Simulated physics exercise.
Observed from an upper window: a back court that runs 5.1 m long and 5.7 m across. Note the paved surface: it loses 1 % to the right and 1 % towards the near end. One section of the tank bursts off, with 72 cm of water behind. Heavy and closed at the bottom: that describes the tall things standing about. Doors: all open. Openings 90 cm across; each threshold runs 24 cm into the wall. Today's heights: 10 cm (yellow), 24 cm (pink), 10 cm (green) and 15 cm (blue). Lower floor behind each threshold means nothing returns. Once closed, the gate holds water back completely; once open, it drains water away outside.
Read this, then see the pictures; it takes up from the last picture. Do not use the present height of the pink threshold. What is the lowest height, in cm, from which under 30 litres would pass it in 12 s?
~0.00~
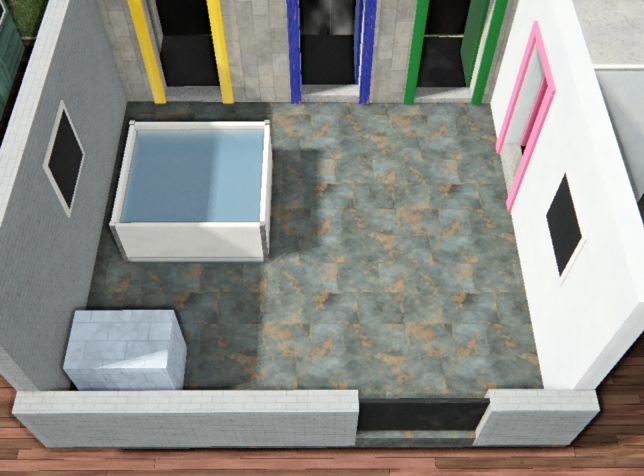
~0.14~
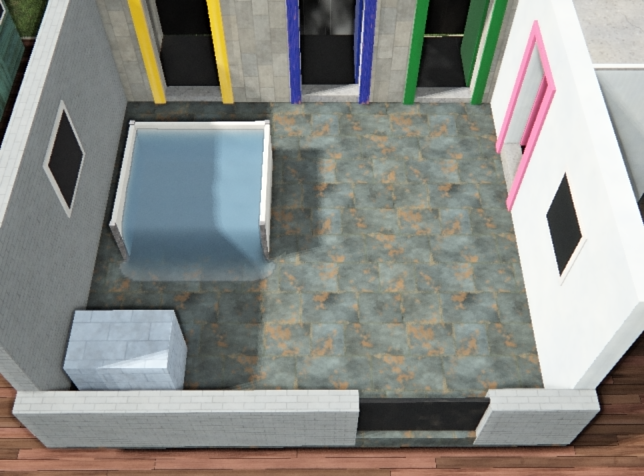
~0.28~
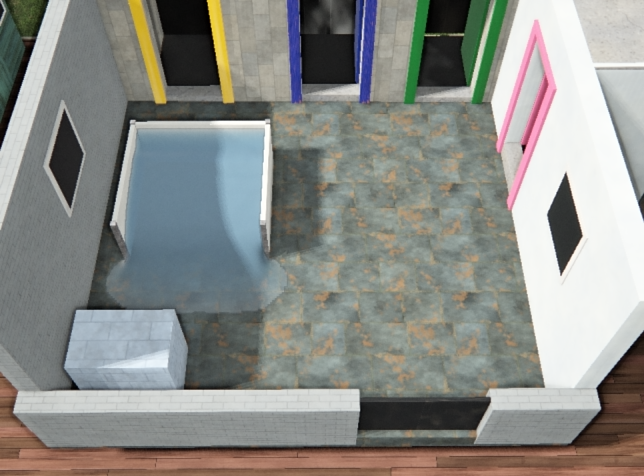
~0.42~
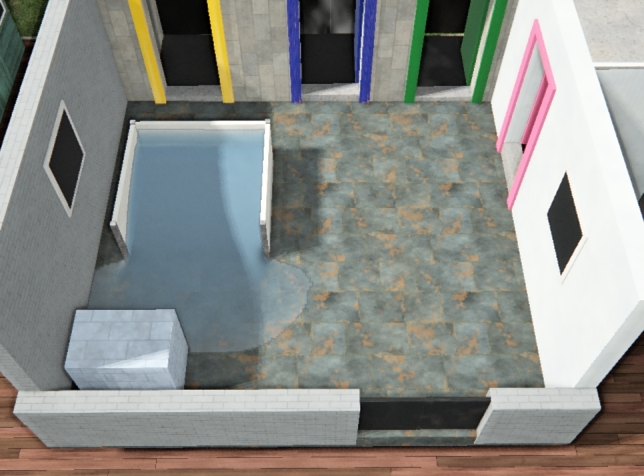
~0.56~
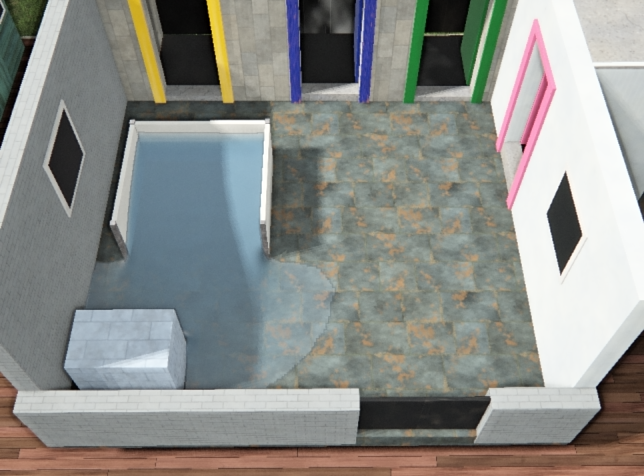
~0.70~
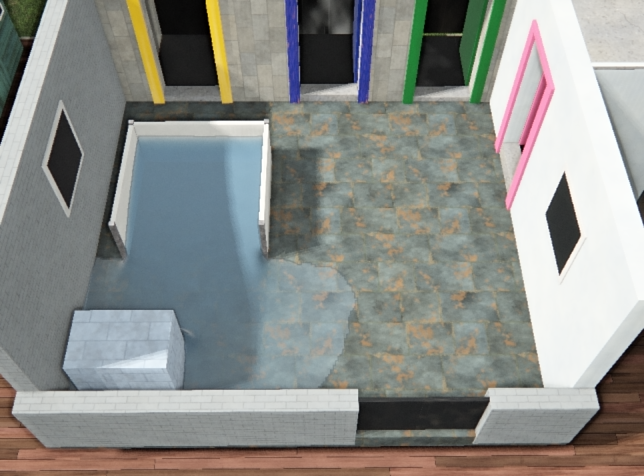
7.5 cm.
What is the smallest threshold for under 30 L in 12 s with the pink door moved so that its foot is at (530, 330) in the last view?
Close to 21 cm at the least.
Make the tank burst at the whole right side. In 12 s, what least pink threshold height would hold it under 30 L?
The answer is some 25 cm.
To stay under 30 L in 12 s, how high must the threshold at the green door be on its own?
I'd raise green to close to 13.5 cm.
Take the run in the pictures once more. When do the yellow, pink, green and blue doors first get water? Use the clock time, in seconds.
Yellow = 3.2 s, pink = 3.2 s, green = 4.0 s, blue = 4.5 s.
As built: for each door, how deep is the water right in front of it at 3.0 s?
Yellow door 3 cm, pink door 0 cm, green door 0 cm, blue door 0 cm.
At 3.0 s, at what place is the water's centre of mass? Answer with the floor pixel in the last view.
Look at about (252, 310) in the last view.
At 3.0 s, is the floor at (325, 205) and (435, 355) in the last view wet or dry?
Taking them in turn, they come out spared and submerged.
After 1.4 s water covers 30 % of the floor, deepest (49 cm) near (65, 418); it has not reached the pink door.
After 3.0 s water covers 50 % of the floor, deepest (34 cm) near (526, 416); it has not reached the pink door.
After 12.0 s water covers 100 % of the floor, deepest (16 cm) near (449, 416); 8 cm at the pink door, 0 litres in over its 24 cm threshold.
At the pink door as built, the water arrived by 3.2 s and peaked near 15 cm at 8.4 s.
With a threshold of 6.5 cm, 47 litres would have come in within the 12 s; with 8.5 cm, 21 litres. So under 30 litres takes about 7.5 cm.
